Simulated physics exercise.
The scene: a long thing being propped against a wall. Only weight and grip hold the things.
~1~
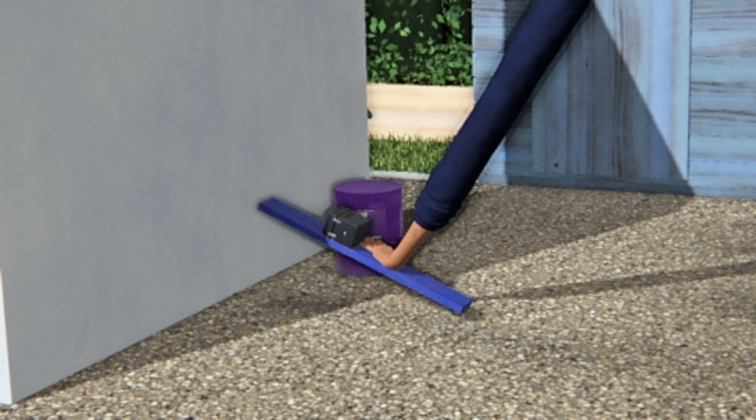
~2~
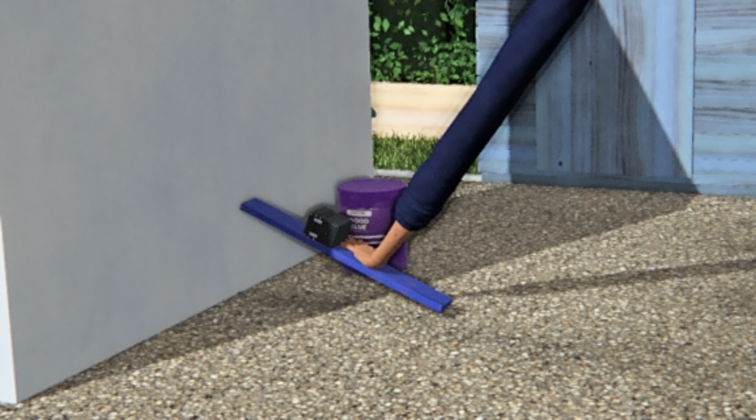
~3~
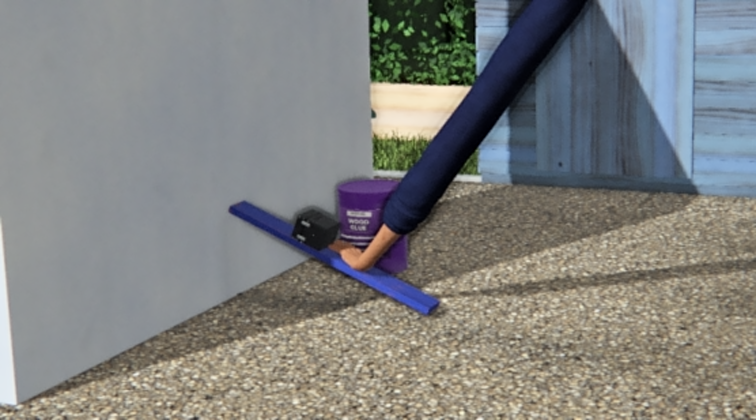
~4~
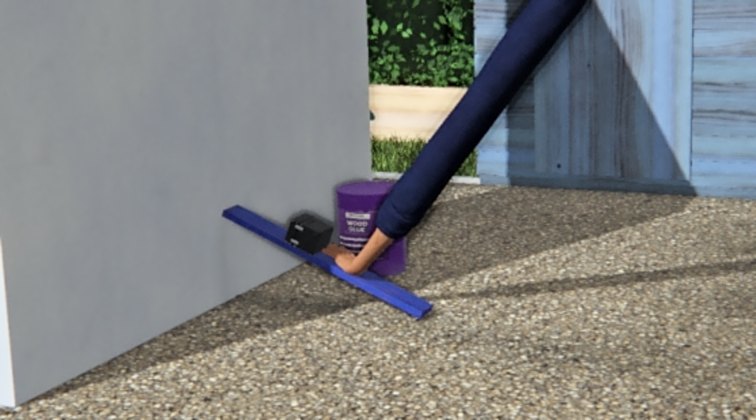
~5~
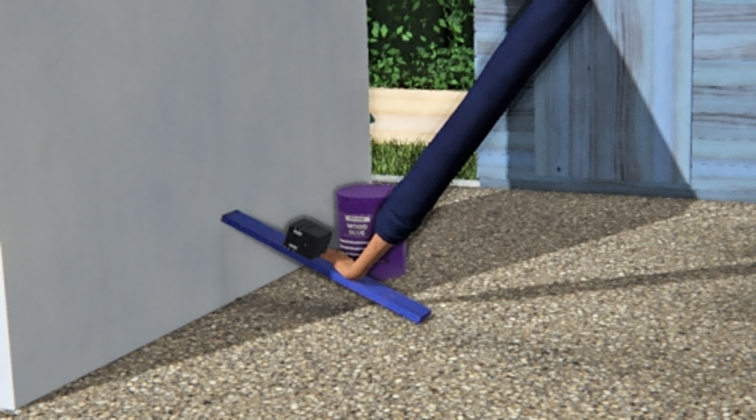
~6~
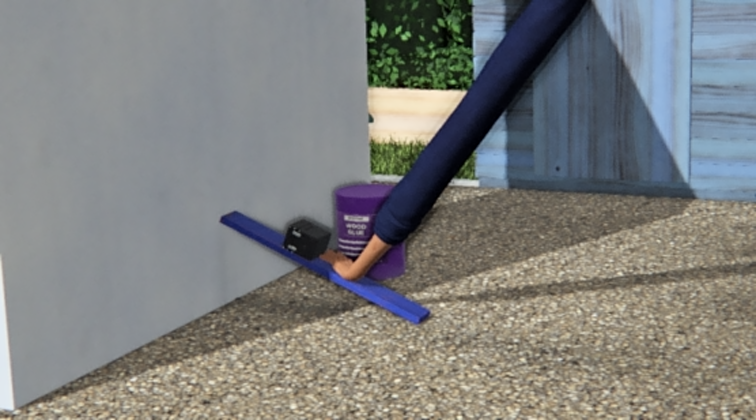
At first, a hand at the end of a long dark-blue sleeve holds a blue plank low beside a gray wall, near a purple pail and a small black box. The hand shifts the plank and box a short way left, uncovering the pail's label, then stays nearly still with the plank propped.
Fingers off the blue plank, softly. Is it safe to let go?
As it turns out, it gives way.
Then, 0.30 s later than the last frame, blue plank 16° lower than it was left near (331, 296).
Then, 0.40 s later than the last frame, blue plank 21° lower than it was left near (332, 296).
Then, 0.70 s later than the last frame, blue plank 24° lower than it was left near (332, 303).
When it is over, moved from the start, blue plank; purple pail as before. End places, in pixels of the last picture, blue plank near (333, 309). The plank slides down.
